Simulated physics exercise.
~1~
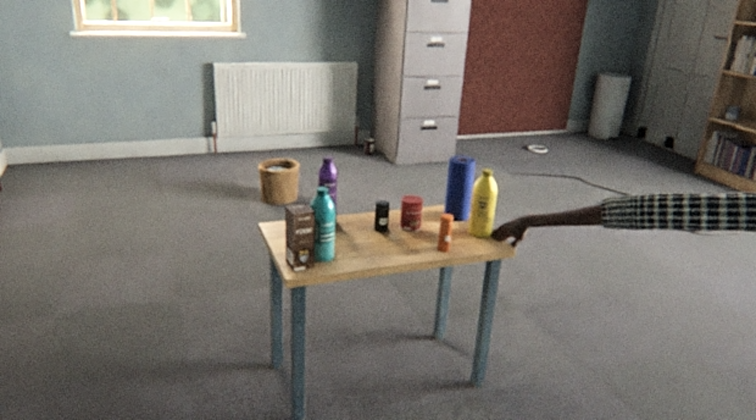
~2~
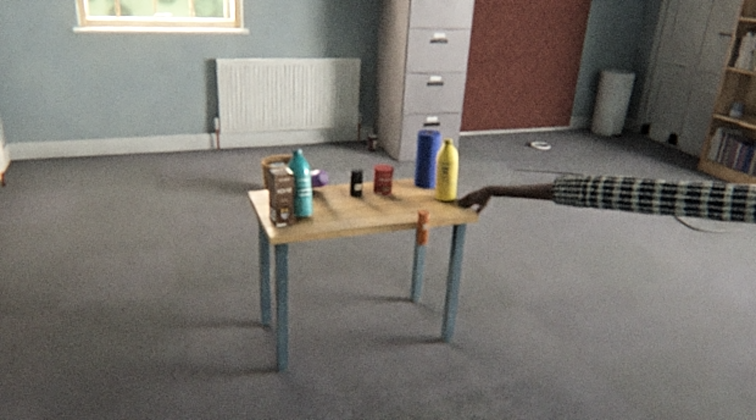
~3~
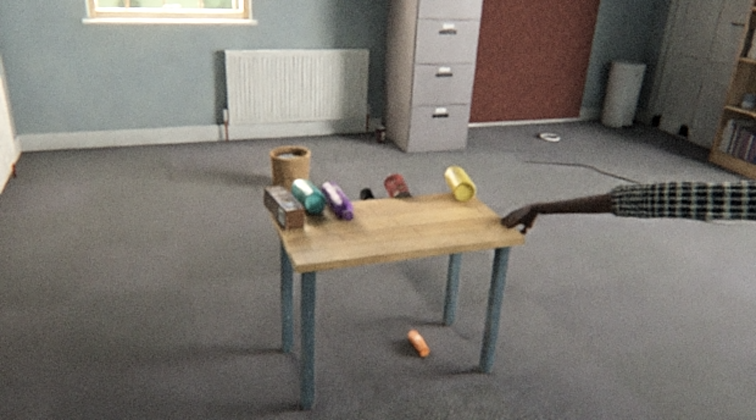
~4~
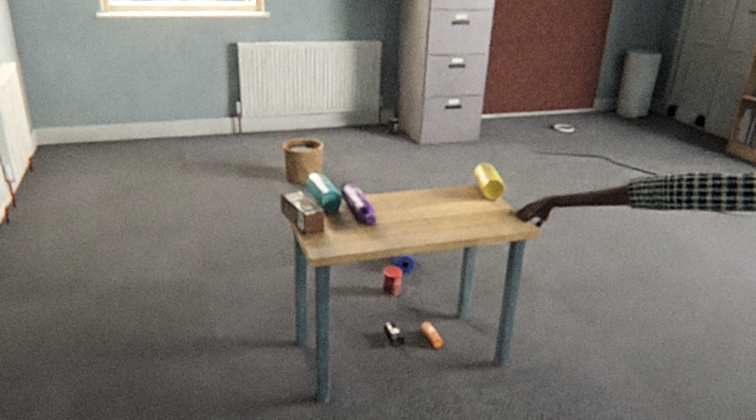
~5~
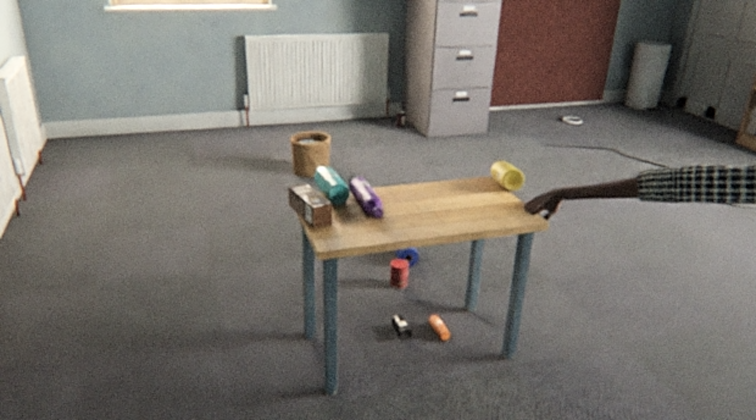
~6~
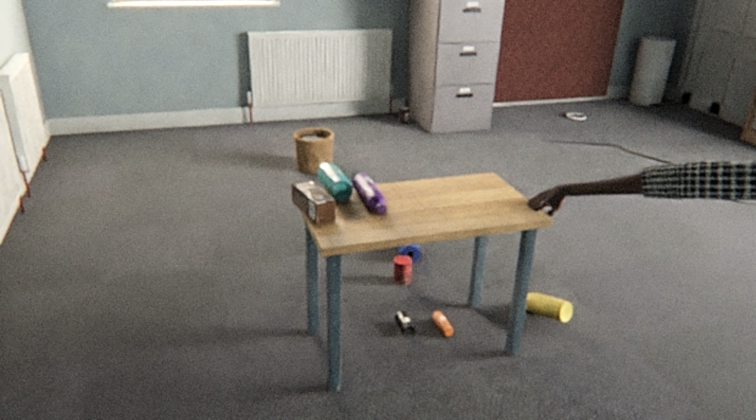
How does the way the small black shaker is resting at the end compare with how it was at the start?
At the start the black shaker is standing upright on the table. By the end it is lying on its side, down on the floor.
Wooden table jerking under a hand, its items toppling, five dropping to the floor, yellow bottle last, three left lying on top.
